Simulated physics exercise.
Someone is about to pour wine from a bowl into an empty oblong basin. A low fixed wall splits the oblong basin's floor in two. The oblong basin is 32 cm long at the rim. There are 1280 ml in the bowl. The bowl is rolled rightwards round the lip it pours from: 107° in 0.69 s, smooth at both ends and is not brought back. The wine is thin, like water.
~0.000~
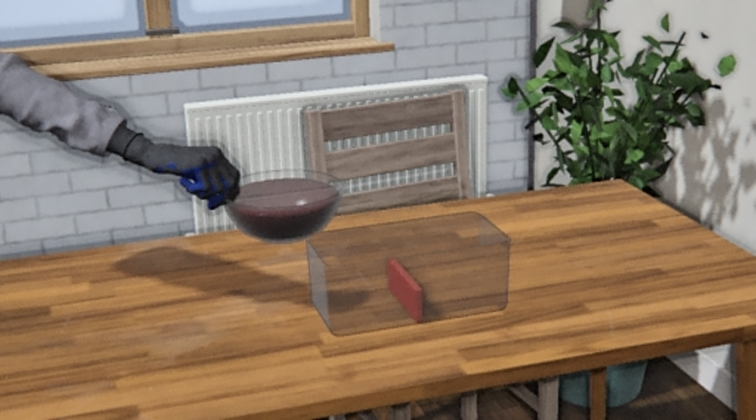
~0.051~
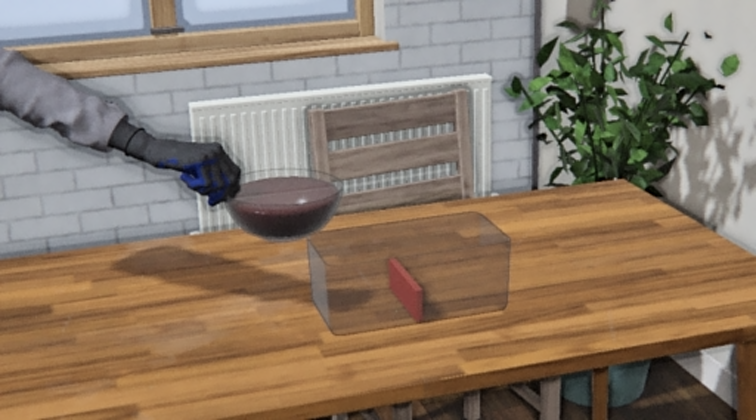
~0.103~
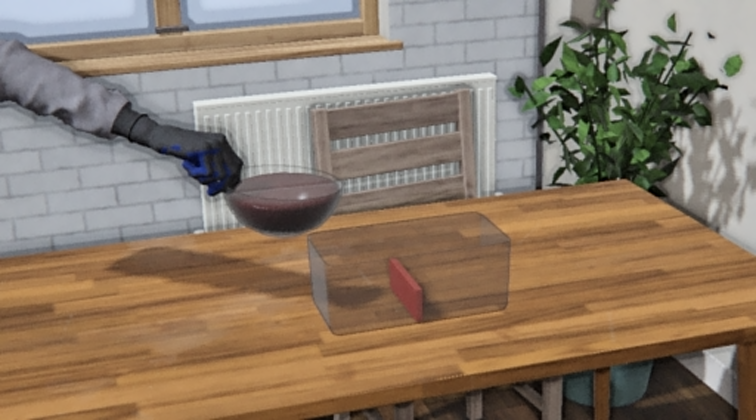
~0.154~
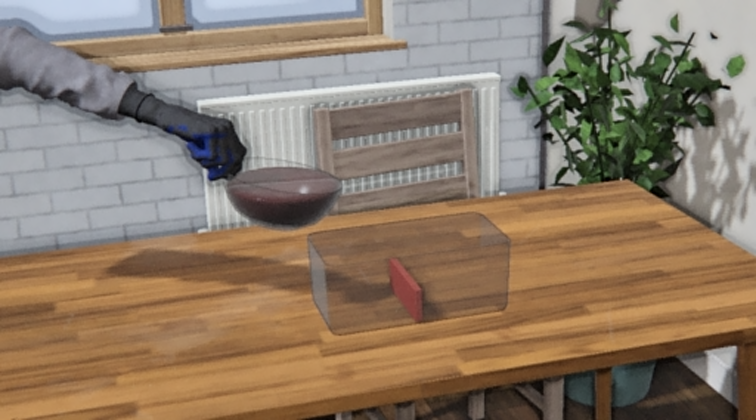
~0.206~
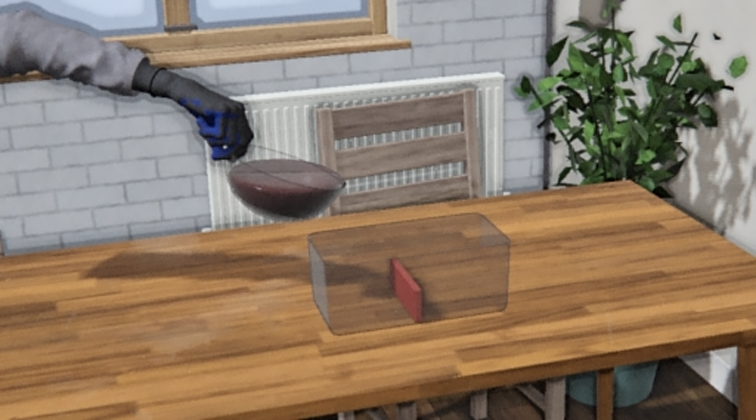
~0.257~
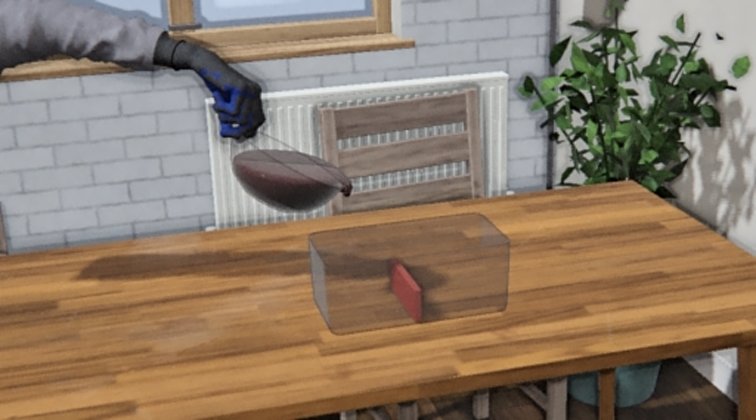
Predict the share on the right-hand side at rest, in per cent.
The far part has some 56 per cent.
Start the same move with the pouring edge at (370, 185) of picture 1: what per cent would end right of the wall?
Then about 65 per cent.
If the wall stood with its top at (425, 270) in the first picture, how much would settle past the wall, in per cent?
In that case some 35 per cent.
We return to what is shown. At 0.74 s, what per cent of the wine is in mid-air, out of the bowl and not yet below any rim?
About 10 per cent.
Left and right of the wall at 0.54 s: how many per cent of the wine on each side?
Left about 7, right about 12.
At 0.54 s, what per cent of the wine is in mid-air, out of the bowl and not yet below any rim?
Near 62 in a hundred.
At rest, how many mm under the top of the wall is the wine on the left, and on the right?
Some 36 mm on the left and 26 mm on the right.
By 0.54 s the tilt is 95° and 19 per cent is still to pour, 7 is left of the wall and 12 right of it.
By 0.74 s the tilt is 107° and 0 per cent is still to pour, 15 is left of the wall and 72 right of it.
By 0.96 s the tilt is 107° and 0 per cent is still to pour, 20 is left of the wall and 50 right of it.
By 1.19 s the tilt is 107° and 0 per cent is still to pour, 31 is left of the wall and 60 right of it.
At rest 35 per cent lies left of the wall, 56 right of it and 9 outside.
